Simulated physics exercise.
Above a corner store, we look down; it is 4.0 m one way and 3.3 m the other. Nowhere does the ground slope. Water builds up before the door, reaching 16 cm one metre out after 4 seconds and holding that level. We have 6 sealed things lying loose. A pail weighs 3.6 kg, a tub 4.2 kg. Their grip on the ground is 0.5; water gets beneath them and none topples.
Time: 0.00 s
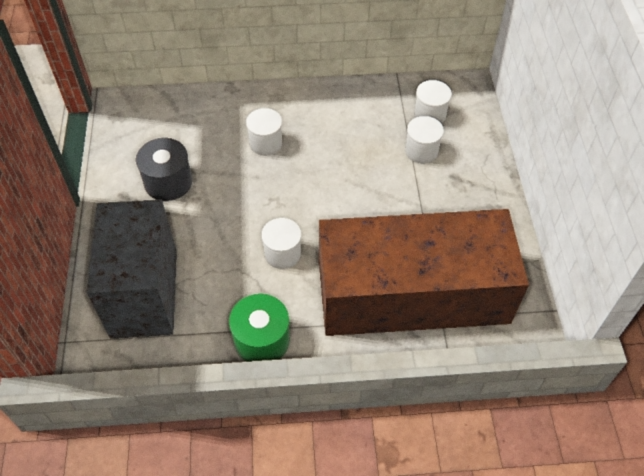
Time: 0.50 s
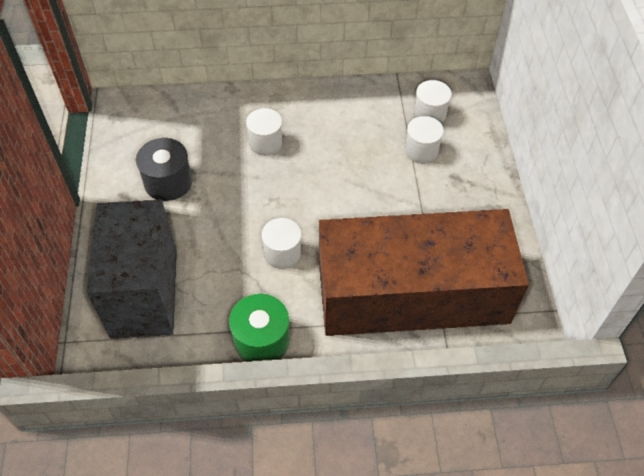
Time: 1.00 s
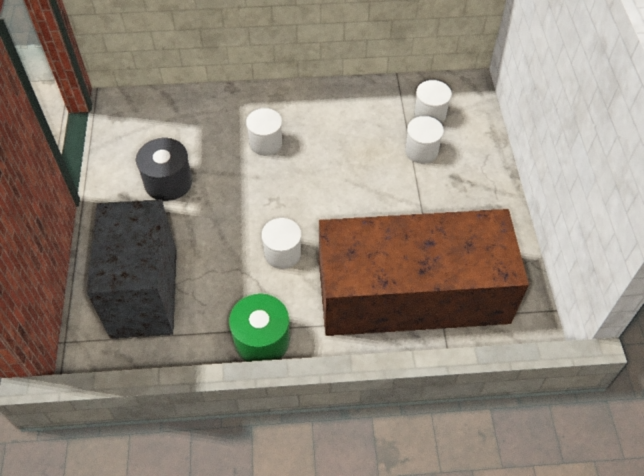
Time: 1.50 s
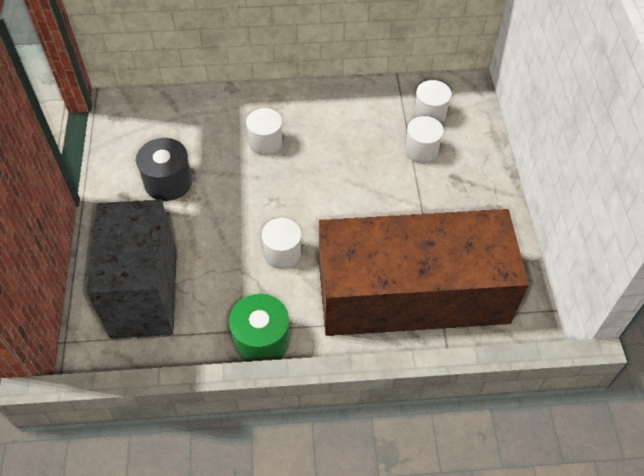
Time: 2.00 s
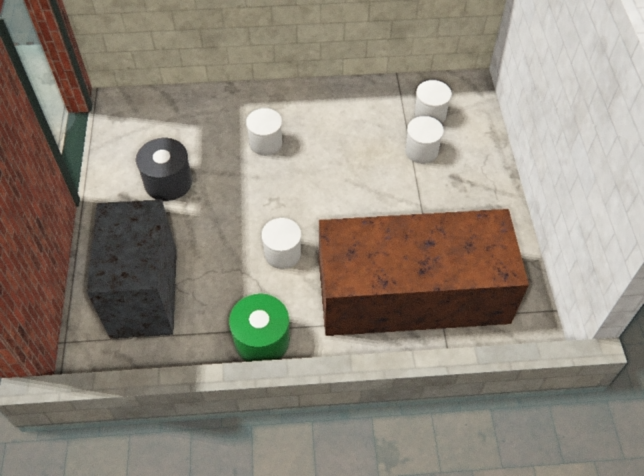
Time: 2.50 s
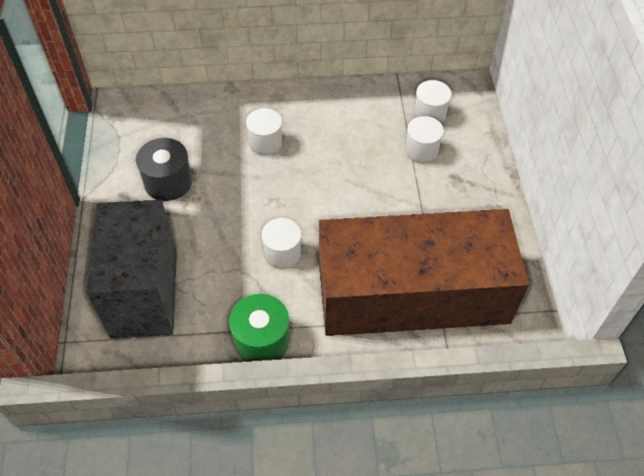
Corner store floor seen from above, tubs and blocks staying still as paving outside darkens and water edges in at left.
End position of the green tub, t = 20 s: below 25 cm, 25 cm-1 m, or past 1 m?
It will likely make a long trip.
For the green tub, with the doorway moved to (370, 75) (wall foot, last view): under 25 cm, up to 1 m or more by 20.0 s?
So the green tub is well away by then.
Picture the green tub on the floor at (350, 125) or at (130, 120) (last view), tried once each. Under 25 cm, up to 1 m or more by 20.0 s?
Taking them in order, it is swept well off and then it is swept well off.
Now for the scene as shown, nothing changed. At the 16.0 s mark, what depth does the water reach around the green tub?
Close to 10 centimetres.
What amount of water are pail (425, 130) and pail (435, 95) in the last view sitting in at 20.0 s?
Depth approx. 12 cm / 16 cm.
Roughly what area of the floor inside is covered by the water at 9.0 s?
Roughly 11.5 m2.
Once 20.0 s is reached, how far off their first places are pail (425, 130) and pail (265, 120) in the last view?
200 cm and 120 cm respectively.
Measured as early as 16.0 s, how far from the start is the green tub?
140 cm, give or take.
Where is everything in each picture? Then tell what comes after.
The first frame shows the green tub at (259, 320) rests on the ground; 0.0 m2 under water; 0 of 6 have shifted.
The second frame shows the green tub at (259, 320) rests on the ground; water covers 0.0 m2; 0 of 6 have shifted.
The third frame shows the green tub at (259, 320) rests on the ground; 0.0 m2 under water; 0 of 6 have shifted.
The fourth frame shows the green tub at (259, 320), on the bottom; 0.0 m2 under water; 0 of 6 have shifted.
The fifth frame shows the green tub at (259, 320) rests on the ground; 0.0 m2 under water; 0 of 6 have shifted.
The sixth frame shows the green tub at (259, 320) rests on the ground; water covers 0.2 m2; 0 of 6 have shifted.
After 4.0 s the green tub is near (259, 320), 0.0 m from its start, aground; 0 afloat.
After 9.0 s the green tub is near (257, 332), 0.1 m from its start, aground; 5 afloat.
After 16.0 s the green tub is near (71, 332), 1.4 m from its start, afloat; 6 afloat.
After 20.0 s the green tub is near (70, 330), 1.4 m from its start, afloat; 6 afloat.
